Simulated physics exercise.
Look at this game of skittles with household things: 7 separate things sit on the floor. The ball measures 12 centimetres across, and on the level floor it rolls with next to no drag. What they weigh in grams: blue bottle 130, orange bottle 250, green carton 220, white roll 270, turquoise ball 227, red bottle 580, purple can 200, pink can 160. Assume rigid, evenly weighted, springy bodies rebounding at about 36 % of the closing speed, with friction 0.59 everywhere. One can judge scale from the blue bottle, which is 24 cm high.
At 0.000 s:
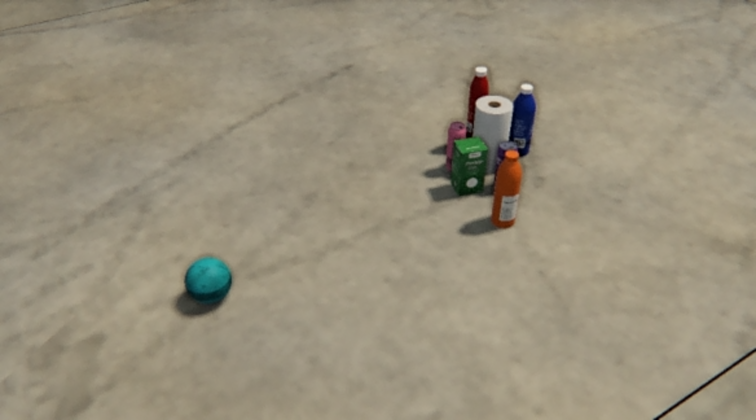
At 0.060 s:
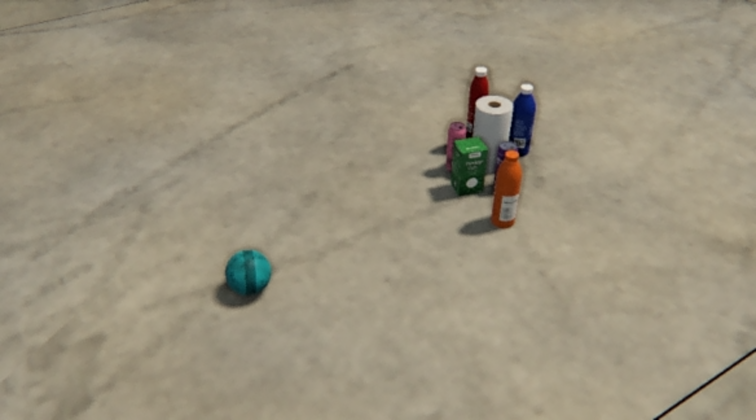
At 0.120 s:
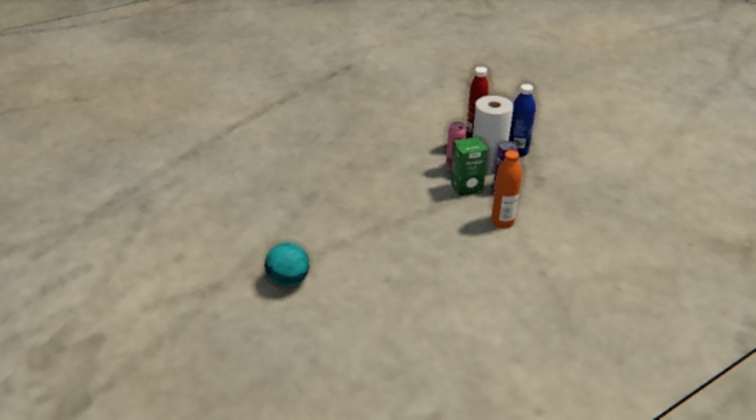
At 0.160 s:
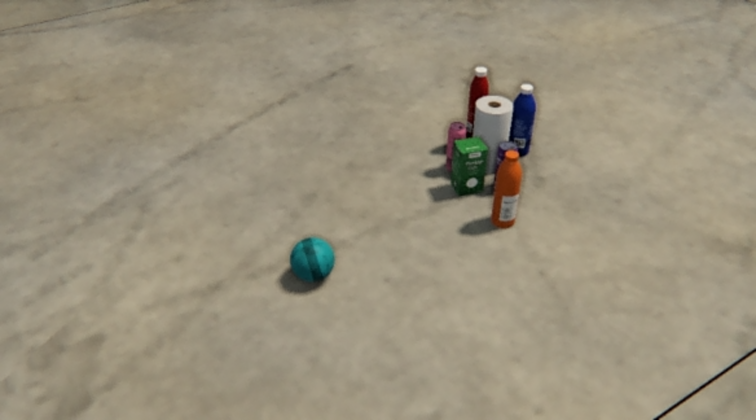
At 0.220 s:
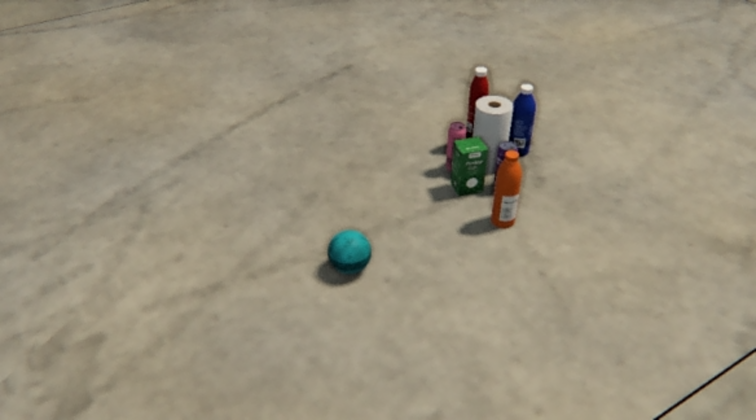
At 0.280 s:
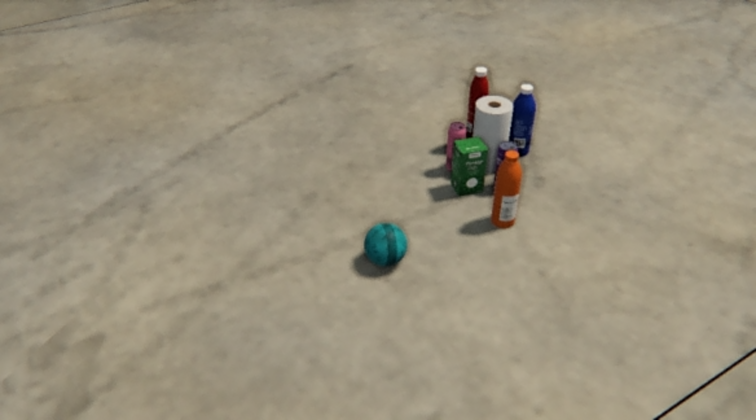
On a stained grey concrete floor, a turquoise ball sits at the lower left, apart from a cluster of bottles, cans, a green carton and a white roll. The ball rolls steadily rightward and slightly up the view, drawing closer to the orange bottle, while the clustered items stay still.
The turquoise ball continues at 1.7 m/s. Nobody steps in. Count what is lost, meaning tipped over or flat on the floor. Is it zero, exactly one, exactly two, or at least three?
It is exactly one.
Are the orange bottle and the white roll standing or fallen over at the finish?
Well, the orange bottle tumbles down, and the white roll holds steady.
Around 0.88 s, 116 cm rolled; turquoise ball near (650, 247); orange bottle on its side near (532, 181).
Around 1.68 s, 194 cm rolled; orange bottle on its side near (532, 182).
Finally (2.5 s), on their side or leaning hard on the floor, orange bottle; the other 6 still in place (within 8 cm). Final places as that camera would see them, blue bottle near (522, 120), orange bottle near (531, 181).
